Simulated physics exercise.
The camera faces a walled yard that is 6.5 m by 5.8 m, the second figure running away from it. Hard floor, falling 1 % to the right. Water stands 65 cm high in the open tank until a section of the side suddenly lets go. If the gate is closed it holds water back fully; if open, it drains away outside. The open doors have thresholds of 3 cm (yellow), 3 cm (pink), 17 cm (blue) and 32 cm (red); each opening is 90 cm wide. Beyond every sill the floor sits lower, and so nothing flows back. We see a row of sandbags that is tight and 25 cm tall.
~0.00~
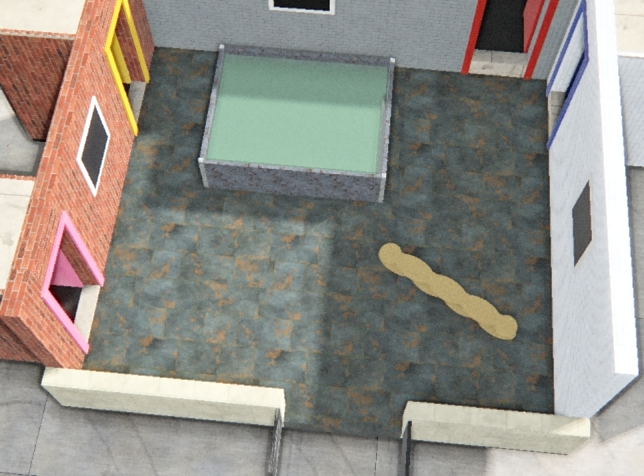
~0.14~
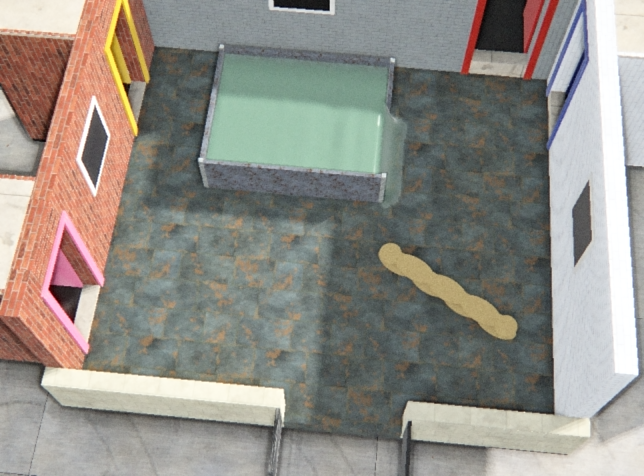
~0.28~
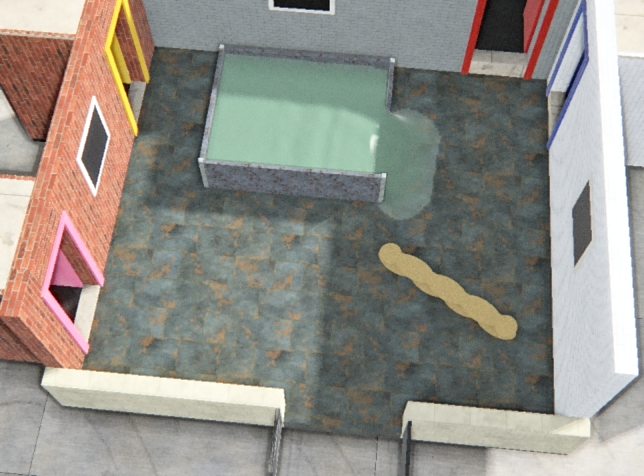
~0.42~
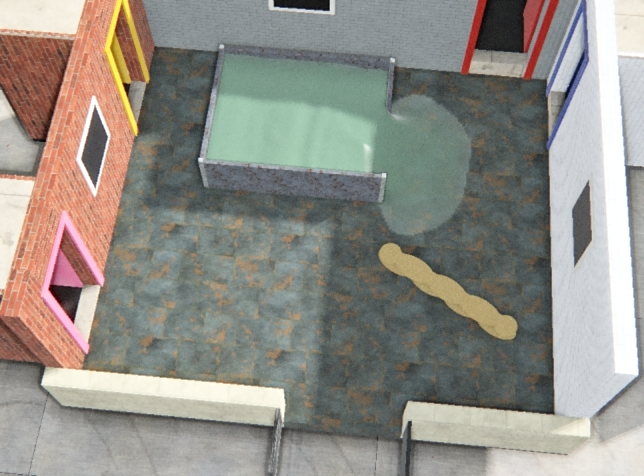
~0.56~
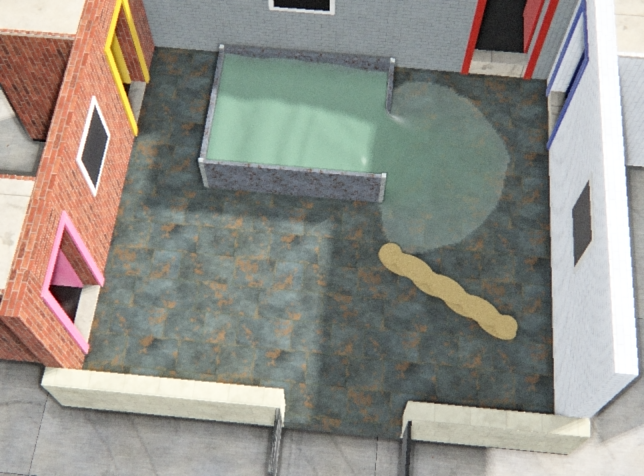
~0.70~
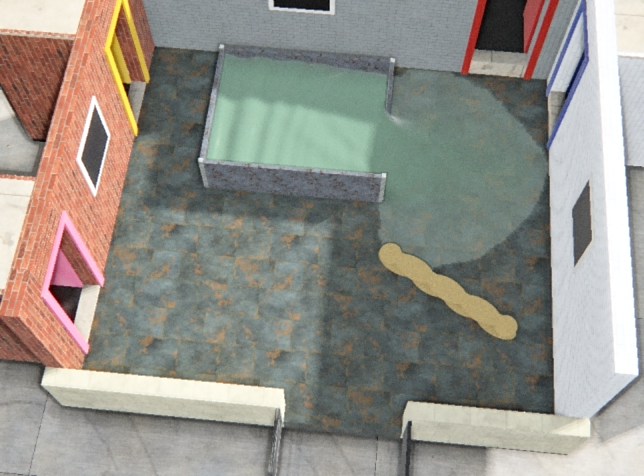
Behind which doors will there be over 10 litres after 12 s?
In the end at the yellow door the limit will be broken. At the pink door the limit will be broken. At the blue door the limit will be broken. At the red door the limit will hold.
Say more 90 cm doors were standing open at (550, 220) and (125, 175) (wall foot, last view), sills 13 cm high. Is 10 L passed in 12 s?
In the order given, higher then lower.
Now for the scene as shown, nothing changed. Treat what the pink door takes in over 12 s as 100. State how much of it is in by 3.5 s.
Roughly 0 percent is in by then.
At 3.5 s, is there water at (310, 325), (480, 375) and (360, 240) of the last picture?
Untouched, submerged, untouched.
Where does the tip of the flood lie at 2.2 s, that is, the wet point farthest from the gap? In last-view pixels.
Around pixel (555, 430).
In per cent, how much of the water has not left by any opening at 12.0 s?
Still there: Roughly 90 %.
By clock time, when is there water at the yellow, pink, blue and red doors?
Doors: Yellow 5.0 s / pink 5.5 s / blue 0.9 s / red 0.9 s.
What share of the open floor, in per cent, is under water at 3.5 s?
Some 45 per cent of the floor is wet.
After 1.4 s water covers 30 % of the floor and is deepest (38 cm) near (550, 196); yellow door not reached, pink door not reached, blue door 26 cm at the sill, 5 L in, red door 7 cm at the sill, 0 L in.
After 2.2 s water covers 30 % of the floor and is deepest (40 cm) near (547, 81); yellow door not reached, pink door not reached, blue door 32 cm at the sill, 41 L in, red door 20 cm at the sill, 0 L in.
After 3.5 s water covers 45 % of the floor and is deepest (36 cm) near (555, 417); yellow door not reached, pink door not reached, blue door 27 cm at the sill, 123 L in, red door 21 cm at the sill, 0 L in.
After 7.0 s water covers 95 % of the floor and is deepest (21 cm) near (555, 430); yellow door 5 cm at the sill, 4 L in, pink door 7 cm at the sill, 14 L in, blue door 18 cm at the sill, 162 L in, red door 17 cm at the sill, 0 L in.
After 12.0 s water covers 95 % of the floor and is deepest (14 cm) near (555, 430); yellow door 5 cm at the sill, 28 L in, pink door 9 cm at the sill, 72 L in, blue door 11 cm at the sill, 164 L in, red door 11 cm at the sill, 0 L in.
